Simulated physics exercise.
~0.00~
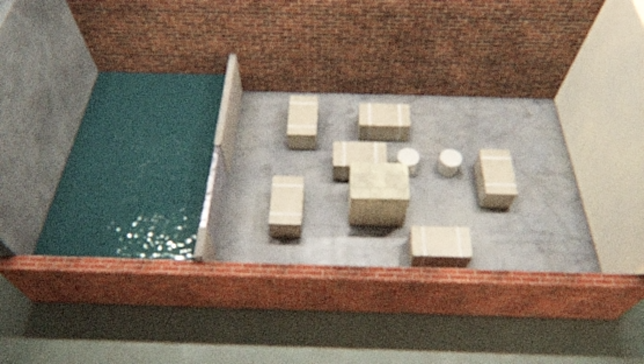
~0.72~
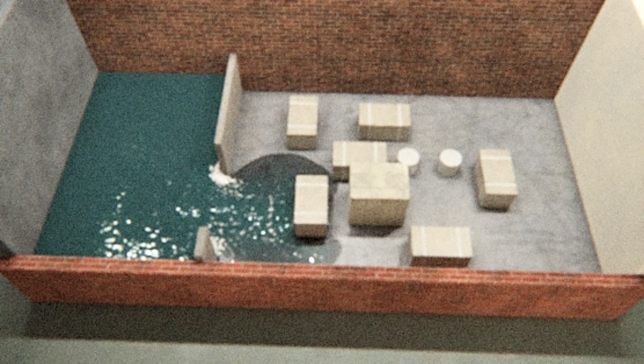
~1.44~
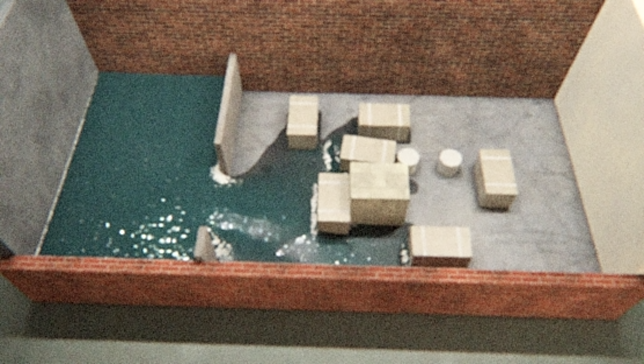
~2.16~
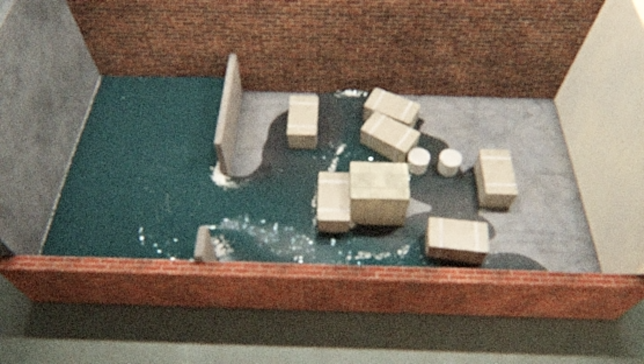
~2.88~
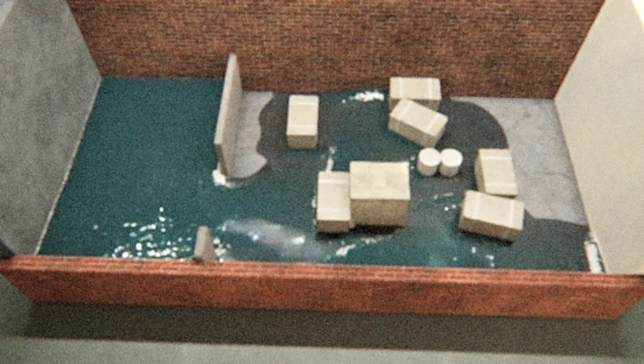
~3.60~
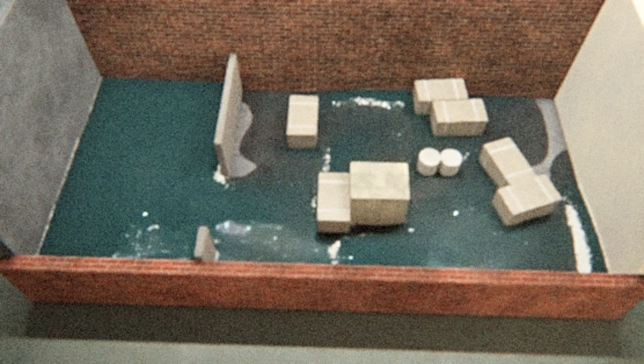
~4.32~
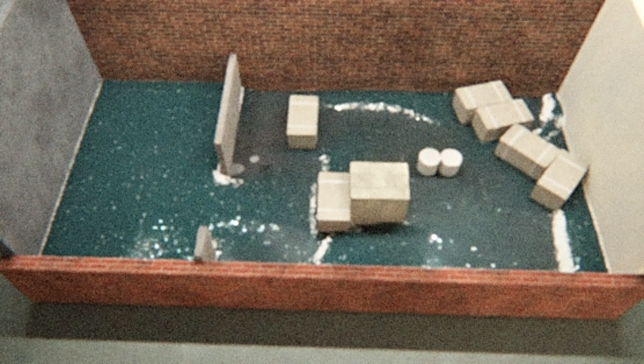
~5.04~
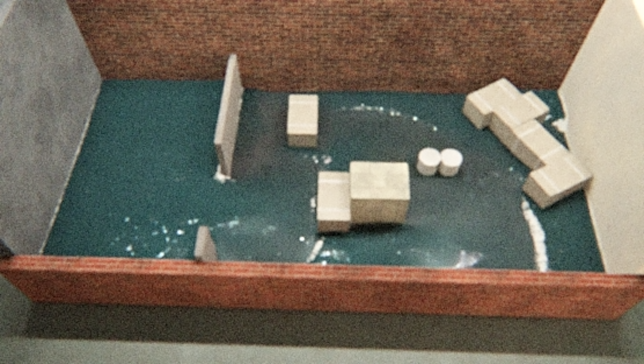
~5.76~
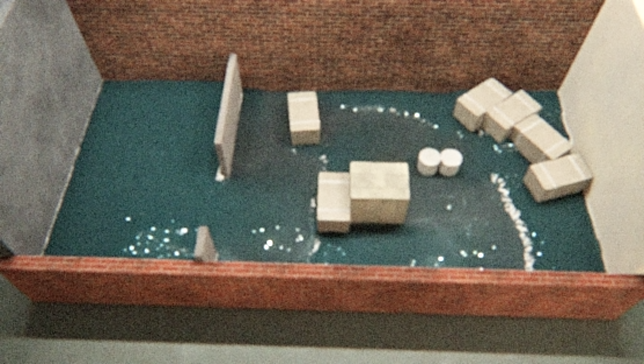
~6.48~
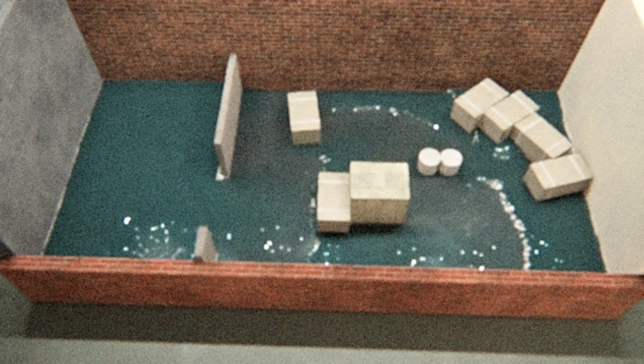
In a brick-walled room, water bursts through a partition, floods the floor, and sweeps several trunks rightward.
